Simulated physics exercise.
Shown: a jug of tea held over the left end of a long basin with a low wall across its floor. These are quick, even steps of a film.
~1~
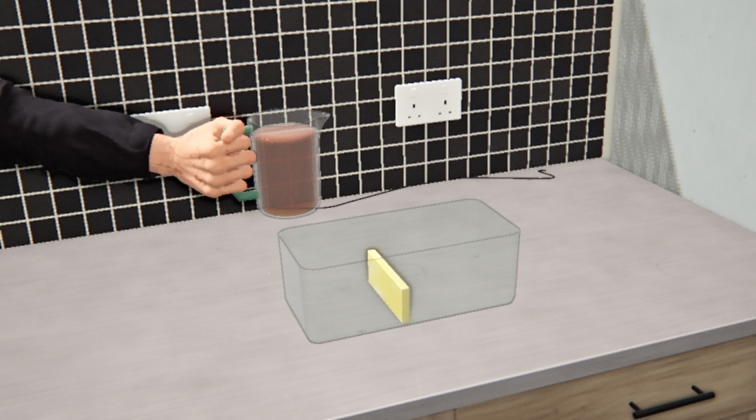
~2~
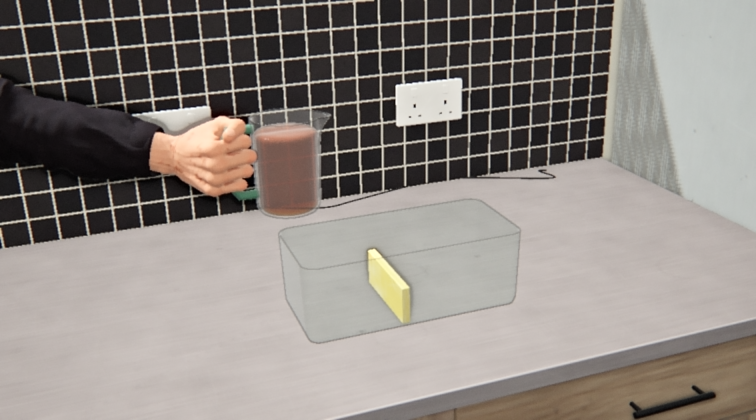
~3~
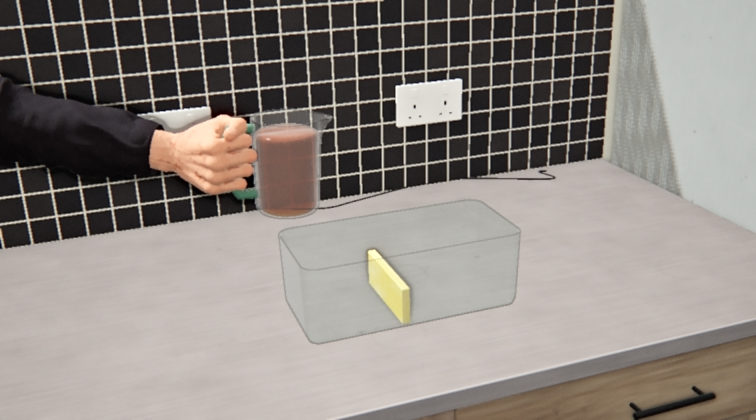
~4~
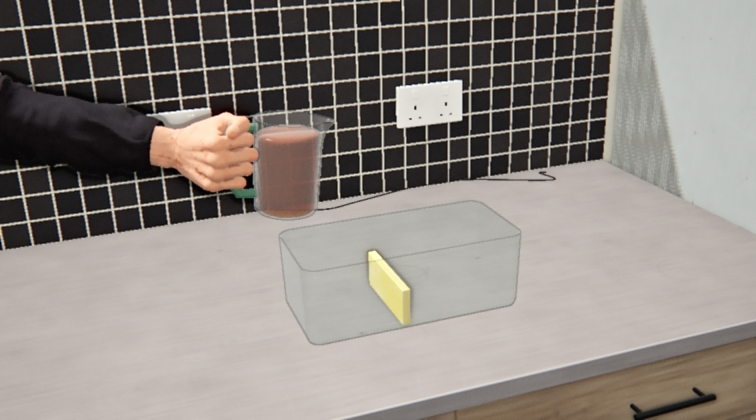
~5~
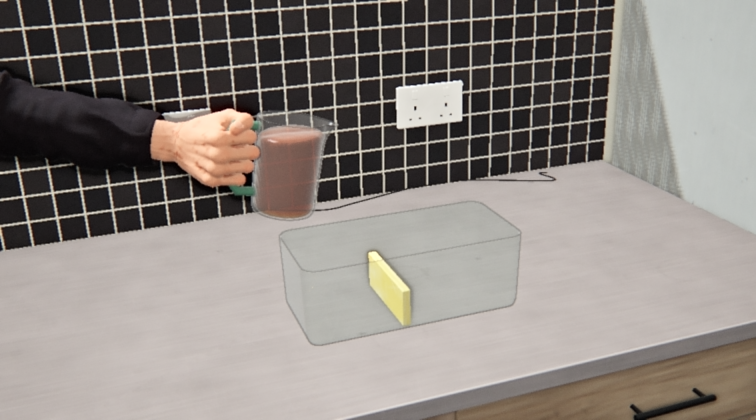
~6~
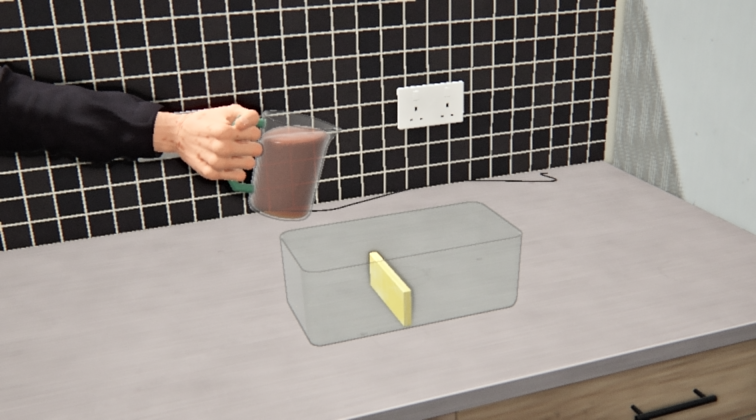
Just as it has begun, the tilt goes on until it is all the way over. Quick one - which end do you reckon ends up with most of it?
I'd say the left one.
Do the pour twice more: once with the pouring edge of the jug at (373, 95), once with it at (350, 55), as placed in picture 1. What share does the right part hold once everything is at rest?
Estimate, first then second: 95 per cent and 90 per cent.
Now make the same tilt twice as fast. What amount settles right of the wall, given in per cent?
About 15 per cent.
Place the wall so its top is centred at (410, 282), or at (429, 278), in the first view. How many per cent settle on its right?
Note - case one near 10 %, case two near 10 %.
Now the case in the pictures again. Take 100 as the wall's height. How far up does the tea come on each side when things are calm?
Left 40 per cent, right 10.
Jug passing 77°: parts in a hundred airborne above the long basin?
I'd say some 15 per cent of it.
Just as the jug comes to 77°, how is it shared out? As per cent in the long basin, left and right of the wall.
The left part holds around 0 percent, the right part 5 percent.
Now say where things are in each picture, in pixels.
In the first frame, it leans 0°; its right rim is at (329, 113); the tea meets the walls at (252, 135) and (316, 127); the long basin's rim runs from (289, 251) to (499, 215); the wall's top is at (387, 269).
In the second frame, it leans 1°; its right rim is at (330, 114); the tea meets the walls at (252, 134) and (317, 127).
In the third frame, it leans 3°; its right rim is at (332, 116); the tea meets the walls at (253, 134) and (318, 128).
In the fourth frame, it leans 6°; its right rim is at (334, 119); the tea meets the walls at (255, 135) and (320, 129).
In the fifth frame, it leans 10°; its right rim is at (338, 123); the tea meets the walls at (258, 137) and (324, 130).
In the sixth frame, it leans 15°; its right rim is at (342, 128); the tea meets the walls at (260, 140) and (329, 130).
A moment on, the tilt is 77° and 77 per cent is still to pour, 1 is left of the wall and 6 right of it.
Next, the tilt is 113° and 18 per cent is still to pour, 42 is left of the wall and 26 right of it.
Then the tilt is 119° and 0 per cent is still to pour, 70 is left of the wall and 27 right of it.
Later the tilt is 119° and 0 per cent is still to pour, 71 is left of the wall and 27 right of it.
In the end 71 per cent lies left of the wall, 27 right of it and 2 outside.
